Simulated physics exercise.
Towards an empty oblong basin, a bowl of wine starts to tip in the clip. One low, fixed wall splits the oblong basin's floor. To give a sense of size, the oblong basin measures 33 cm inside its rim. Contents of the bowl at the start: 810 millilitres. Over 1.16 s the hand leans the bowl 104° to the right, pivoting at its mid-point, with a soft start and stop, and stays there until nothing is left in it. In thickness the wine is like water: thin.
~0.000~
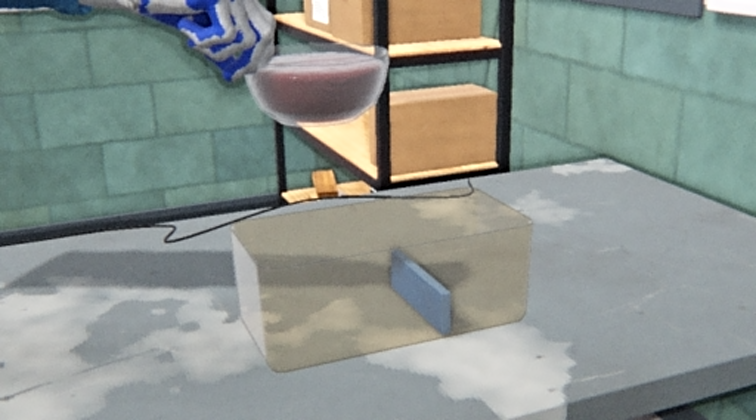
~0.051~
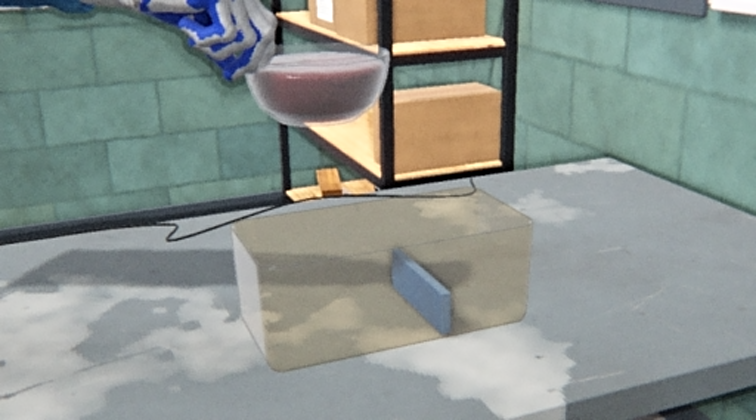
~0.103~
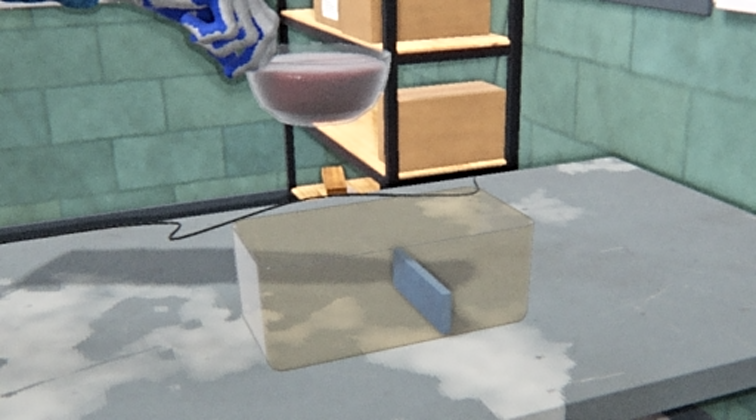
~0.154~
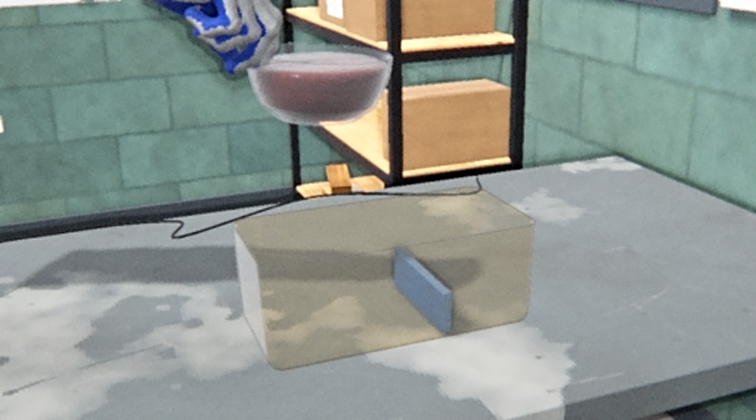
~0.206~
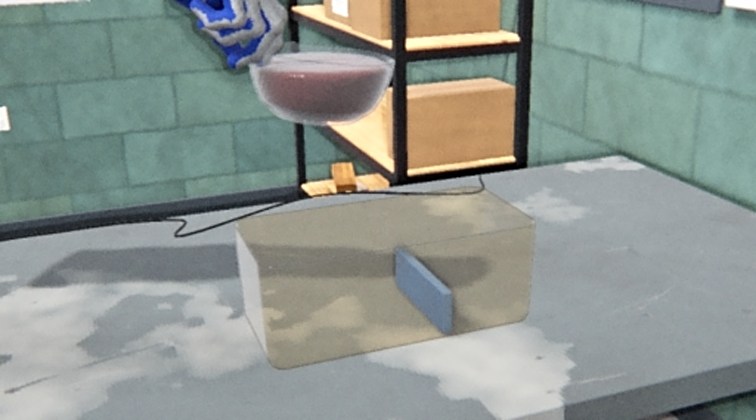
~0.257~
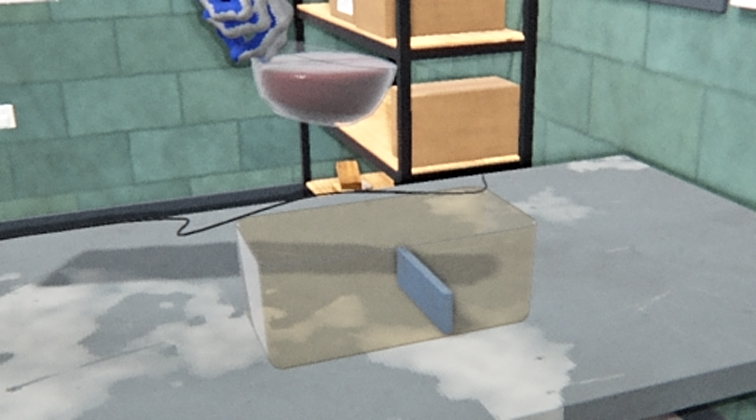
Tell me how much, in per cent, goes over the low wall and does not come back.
I would say about 76 per cent.
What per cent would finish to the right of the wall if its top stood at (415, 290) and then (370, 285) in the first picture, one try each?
65 in a hundred, followed by 95 in a hundred.
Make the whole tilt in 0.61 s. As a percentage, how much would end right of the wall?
In that case, some 55 percent.
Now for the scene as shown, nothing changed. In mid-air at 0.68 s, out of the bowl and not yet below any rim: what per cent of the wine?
About 40 per cent.
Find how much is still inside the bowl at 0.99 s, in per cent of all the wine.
Around 3 in a hundred is still there.
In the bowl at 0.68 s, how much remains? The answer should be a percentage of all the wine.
About 40 per cent.
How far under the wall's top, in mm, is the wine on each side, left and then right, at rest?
Roughly 48 mm on the left side and roughly 16 mm on the right.
By 0.68 s the tilt is 66° and 40 per cent is still to pour, 2 is left of the wall and 18 right of it.
By 0.99 s the tilt is 98° and 3 per cent is still to pour, 13 is left of the wall and 76 right of it.
By 1.31 s the tilt is 104° and 0 per cent is still to pour, 23 is left of the wall and 76 right of it.
By 1.66 s the tilt is 104° and 0 per cent is still to pour, 22 is left of the wall and 77 right of it.
At rest 22 per cent lies left of the wall, 76 right of it and 1 outside.
